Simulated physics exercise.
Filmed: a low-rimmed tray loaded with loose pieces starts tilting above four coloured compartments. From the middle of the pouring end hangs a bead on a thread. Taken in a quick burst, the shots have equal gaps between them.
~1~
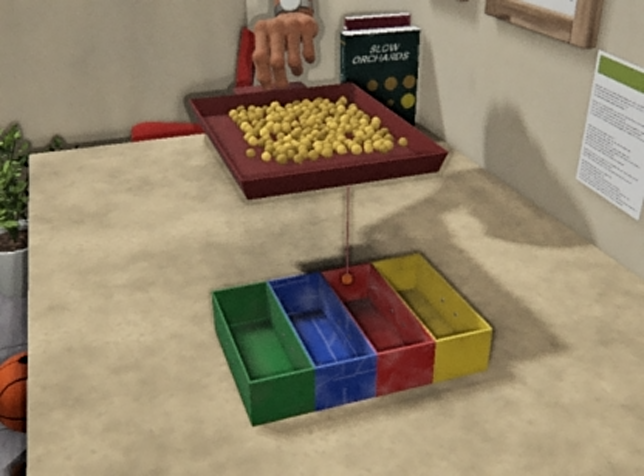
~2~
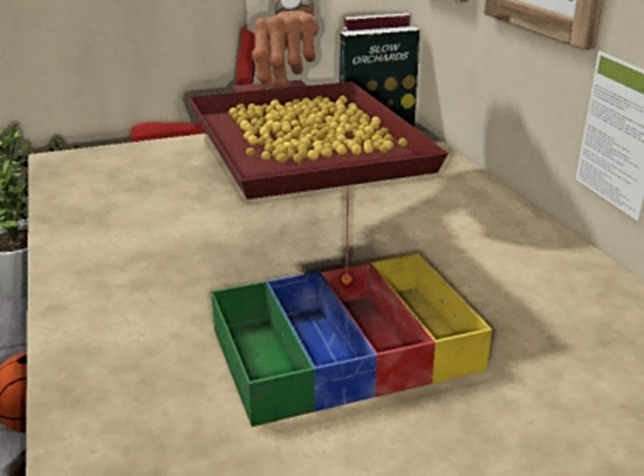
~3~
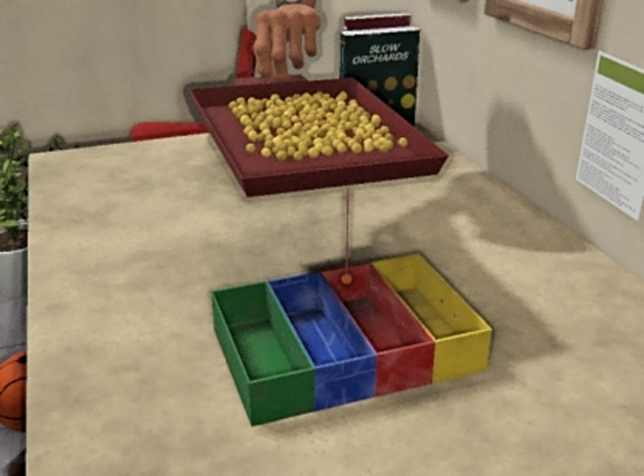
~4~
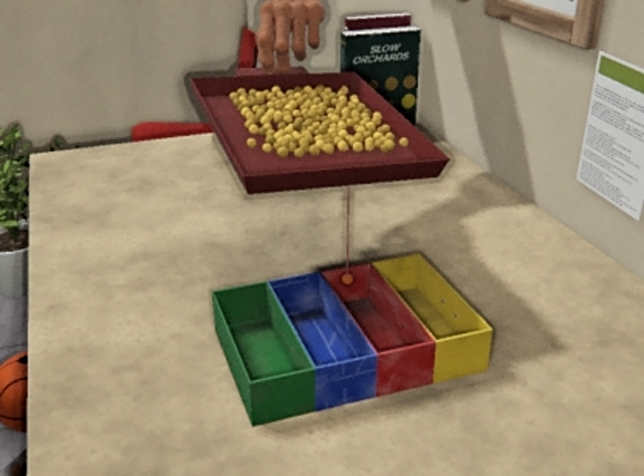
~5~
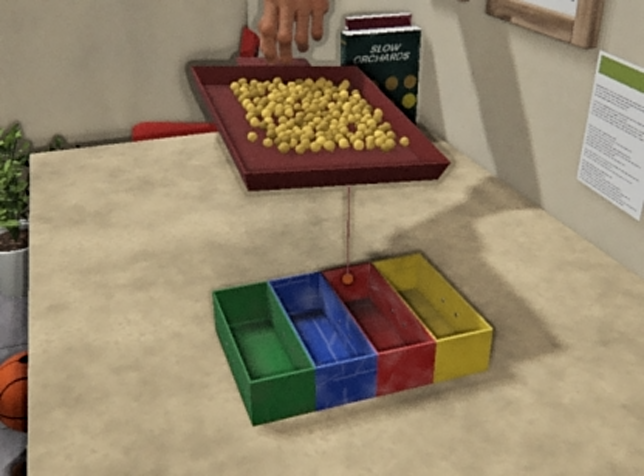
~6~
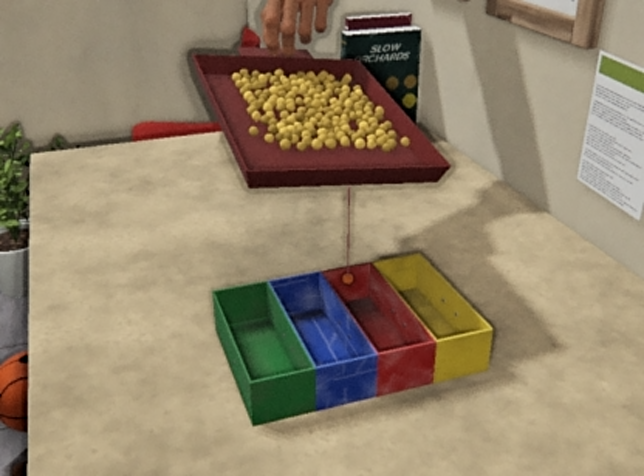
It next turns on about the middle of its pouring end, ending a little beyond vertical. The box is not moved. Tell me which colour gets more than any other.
The yellow one gets the most.
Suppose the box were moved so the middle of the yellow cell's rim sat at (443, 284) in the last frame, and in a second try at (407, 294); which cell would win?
With the first placing it's the yellow cell, with the second it's that yellow cell.
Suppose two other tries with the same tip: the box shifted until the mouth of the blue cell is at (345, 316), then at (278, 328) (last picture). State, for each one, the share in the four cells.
Around 100 per cent for the first position, around 10 per cent for the second.
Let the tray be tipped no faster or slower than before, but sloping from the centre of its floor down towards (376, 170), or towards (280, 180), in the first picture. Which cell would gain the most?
Try 1 - the cell in yellow / try 2 - the green one.
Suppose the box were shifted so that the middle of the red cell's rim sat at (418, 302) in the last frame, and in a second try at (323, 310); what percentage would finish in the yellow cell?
Roughly 50% the first time and 0% the second time.
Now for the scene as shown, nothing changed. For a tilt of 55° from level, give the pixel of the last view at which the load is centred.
The load is centred about (387, 132).
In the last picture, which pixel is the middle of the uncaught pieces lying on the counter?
Roughly at pixel (523, 310).
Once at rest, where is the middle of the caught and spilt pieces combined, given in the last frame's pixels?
Resting centre, last picture - approx. (428, 319).
Soon after the last picture, tray tipped steeply; all on the tray.
A little later, tray tipped right over; about half on the tray; about a quarter in the yellow cell; about a quarter falling or outside the box.
Later still, tray tipped past a quarter turn; most in the yellow cell; a stray few in the red cell; about a quarter falling or outside the box.
At rest, tray tipped past a quarter turn; most in the yellow cell; a stray few in the red cell; none in the green cell; none in the blue cell; about a quarter outside the box.
